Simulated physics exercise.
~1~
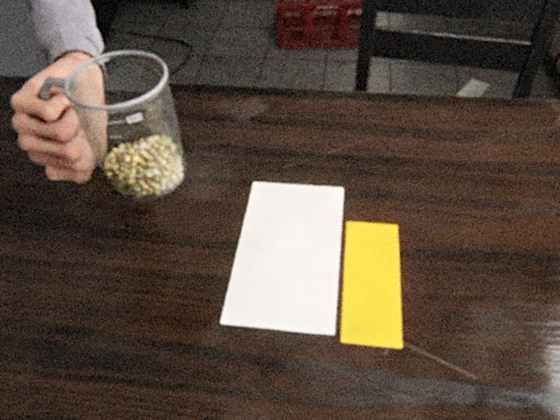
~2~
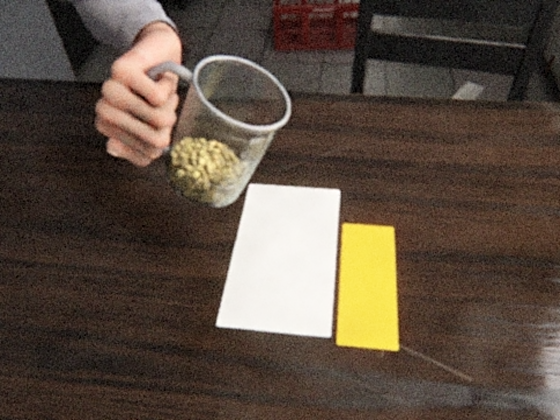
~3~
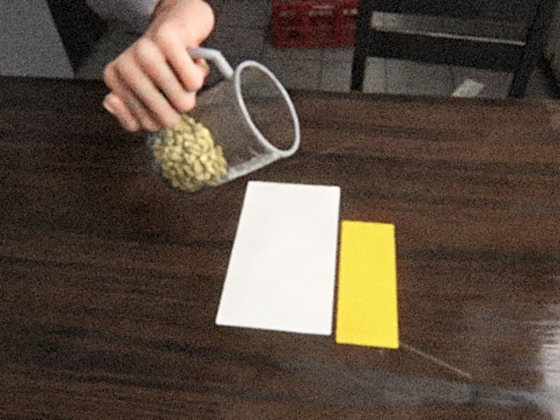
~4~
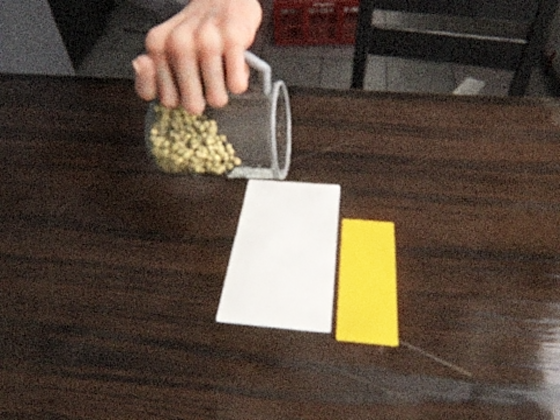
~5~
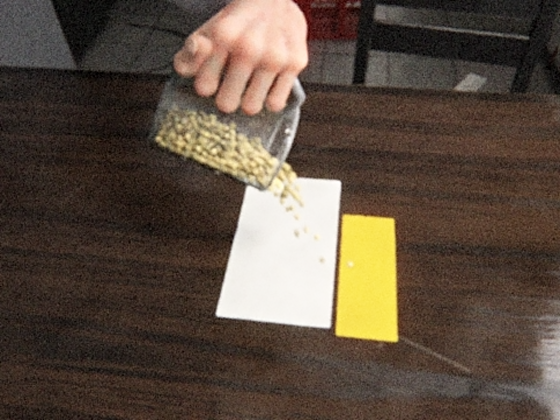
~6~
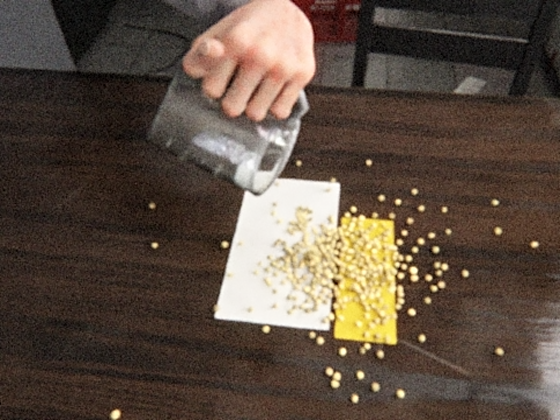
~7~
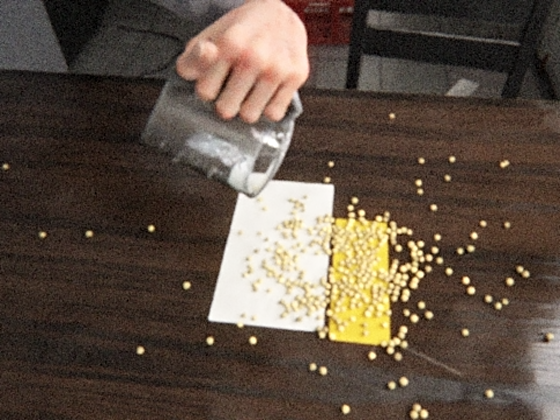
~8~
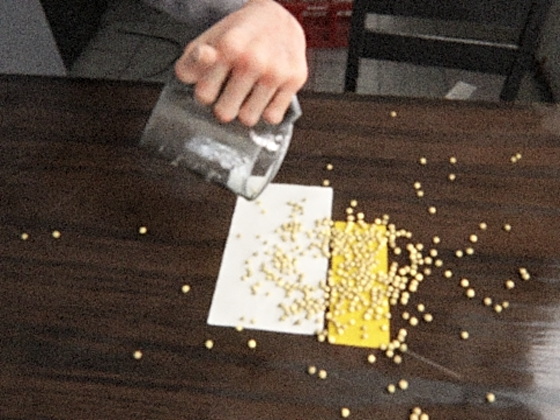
At first, a hand holds a clear jug partly filled with pale soya beans upright at the left of a dark wooden table, where a white mat and a smaller yellow mat lie side by side. The hand moves the jug to the right and tips it toward the mats until it lies on its side, the beans still inside. As it tilts further, beans begin to spill from the rim over the white mat. Then they rush out, bouncing and scattering across both mats and the surrounding table. Finally, the hand holds the emptied jug tipped downward while the beans settle, thickly on the yellow mat.
